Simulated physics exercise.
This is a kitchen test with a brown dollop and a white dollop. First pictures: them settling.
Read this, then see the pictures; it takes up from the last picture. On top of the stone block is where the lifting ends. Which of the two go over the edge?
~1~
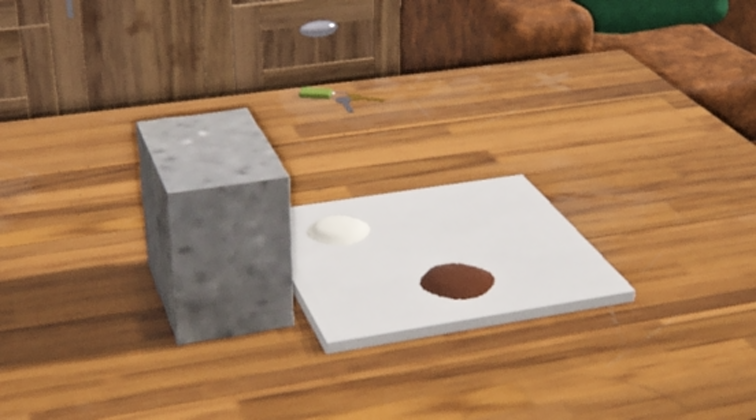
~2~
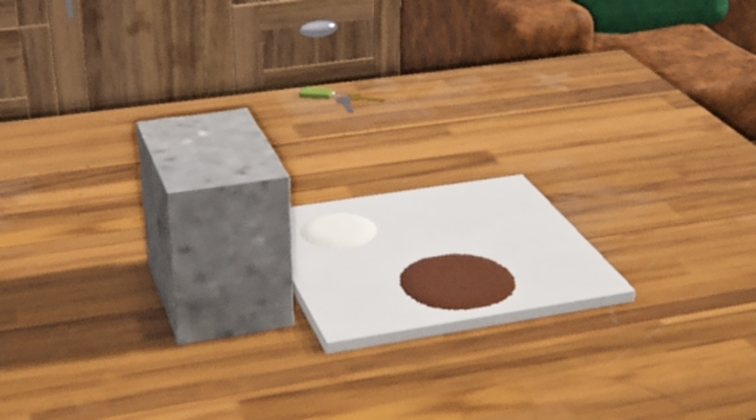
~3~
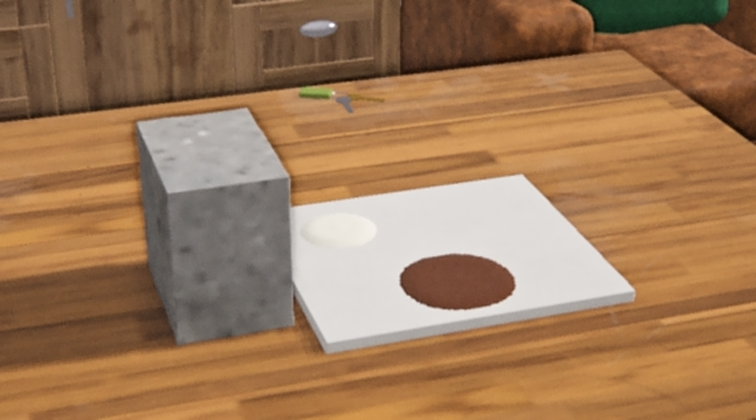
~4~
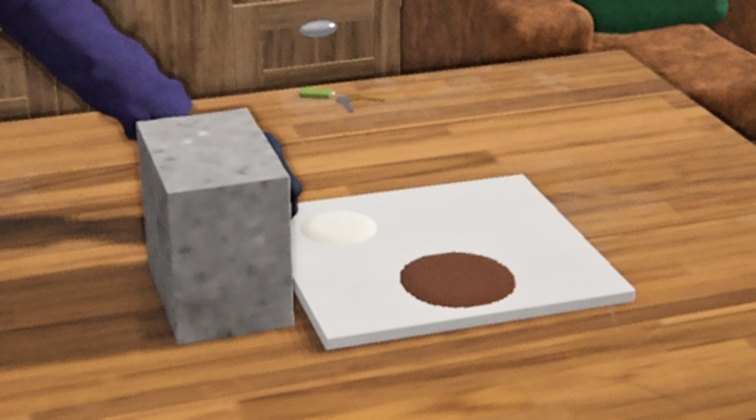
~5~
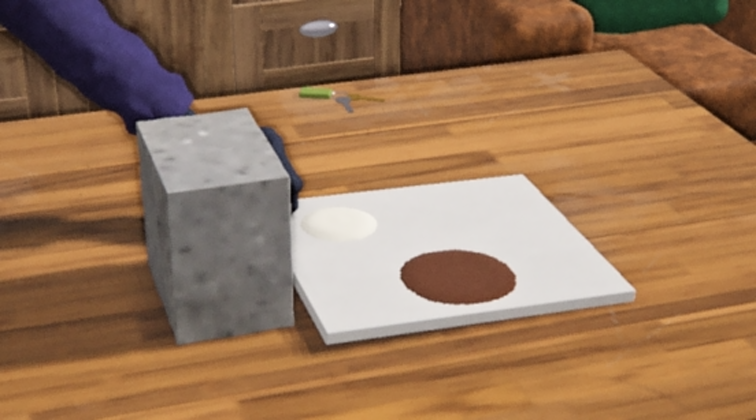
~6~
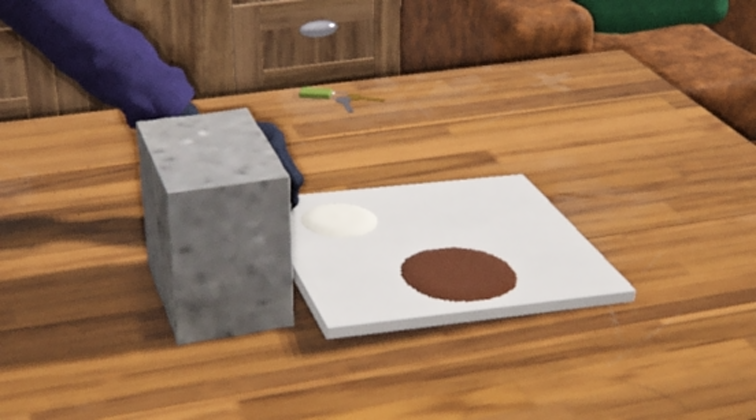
At the end, the brown dollop pours off. The white dollop stays in bounds.
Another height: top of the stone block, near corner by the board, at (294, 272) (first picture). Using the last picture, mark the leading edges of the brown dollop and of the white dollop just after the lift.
The tips end near (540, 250) and near (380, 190), in that order.
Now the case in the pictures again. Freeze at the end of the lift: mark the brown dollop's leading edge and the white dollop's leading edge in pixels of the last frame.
Around (607, 254) and around (444, 140).
Shortly, slope about 34°; the brown dollop has crept down a long way; the white dollop has crept a little.
Then, the brown dollop is dripping off the low end; the white dollop has crept down a long way.
At the finish, slope about 34°; the brown dollop is dripping off the low end; the white dollop has crept down a long way.
